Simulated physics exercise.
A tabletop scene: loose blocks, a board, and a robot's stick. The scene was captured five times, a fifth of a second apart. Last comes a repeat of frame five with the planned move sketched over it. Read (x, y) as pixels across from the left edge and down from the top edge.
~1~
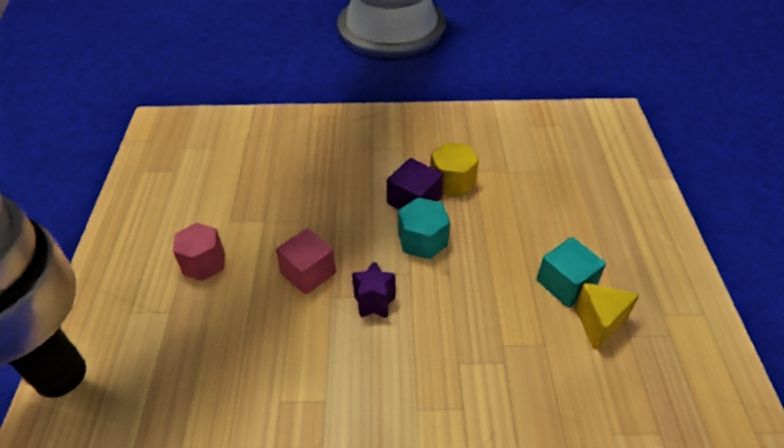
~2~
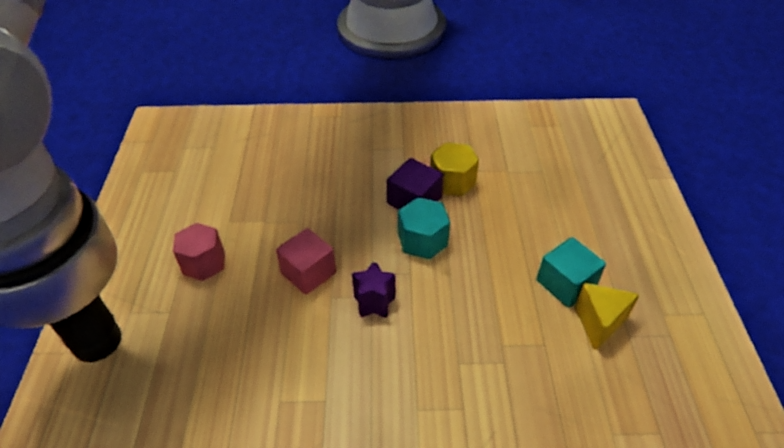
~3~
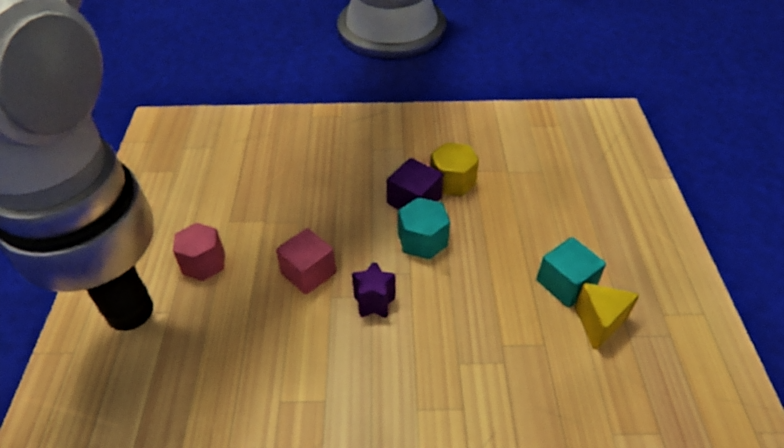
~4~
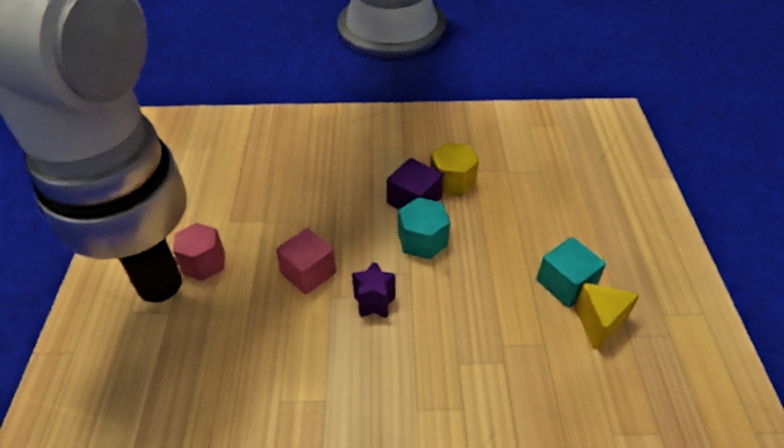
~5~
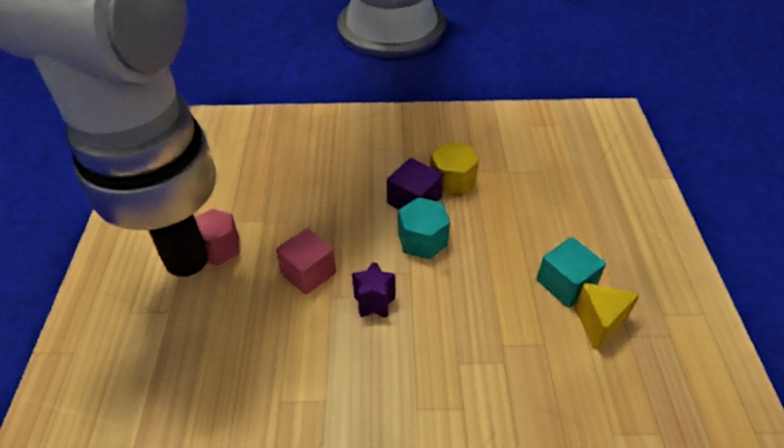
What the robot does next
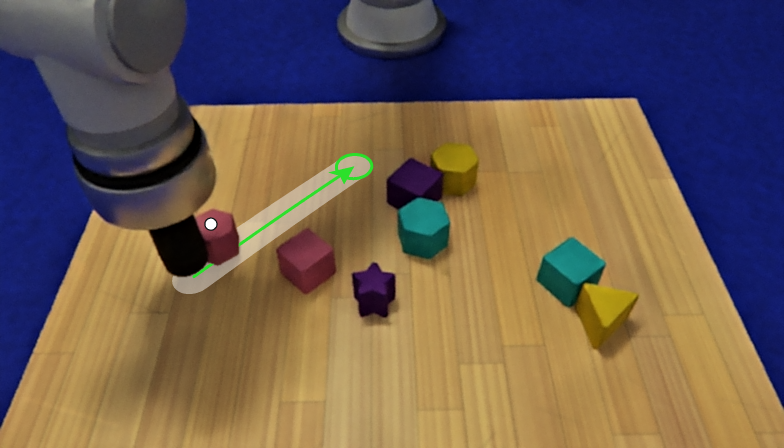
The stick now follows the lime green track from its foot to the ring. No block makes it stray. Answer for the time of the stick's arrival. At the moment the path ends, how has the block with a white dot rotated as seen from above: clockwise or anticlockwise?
Seen from above, its turn is counter-clockwise.
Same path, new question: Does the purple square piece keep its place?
Short answer: Yes.
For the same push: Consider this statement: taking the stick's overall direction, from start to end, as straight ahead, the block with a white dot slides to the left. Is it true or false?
My answer: True.
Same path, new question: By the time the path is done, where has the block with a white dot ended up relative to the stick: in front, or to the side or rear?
Slipped loose.
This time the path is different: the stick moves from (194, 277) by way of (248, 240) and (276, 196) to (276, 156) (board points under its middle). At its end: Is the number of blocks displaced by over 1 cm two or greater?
No, that is not what happens.
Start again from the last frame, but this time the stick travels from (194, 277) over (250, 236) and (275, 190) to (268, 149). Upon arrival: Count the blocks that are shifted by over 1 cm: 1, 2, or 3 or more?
I reckon the push displaces only one of the blocks by more than 1 cm.
Drawn move, straight from (194, 277) to (354, 166); the dot is on the pink six-sided block.
On the path given first. One third of the way, stick (248, 219); pink six-sided block (261, 182), turned 25° anticlockwise.
Two thirds of the way, stick (303, 183); pink six-sided block (287, 152), turned 105° anticlockwise.
At the end, stick (353, 150); pink six-sided block (292, 148), turned 135° anticlockwise; pink square piece still; purple square piece still.
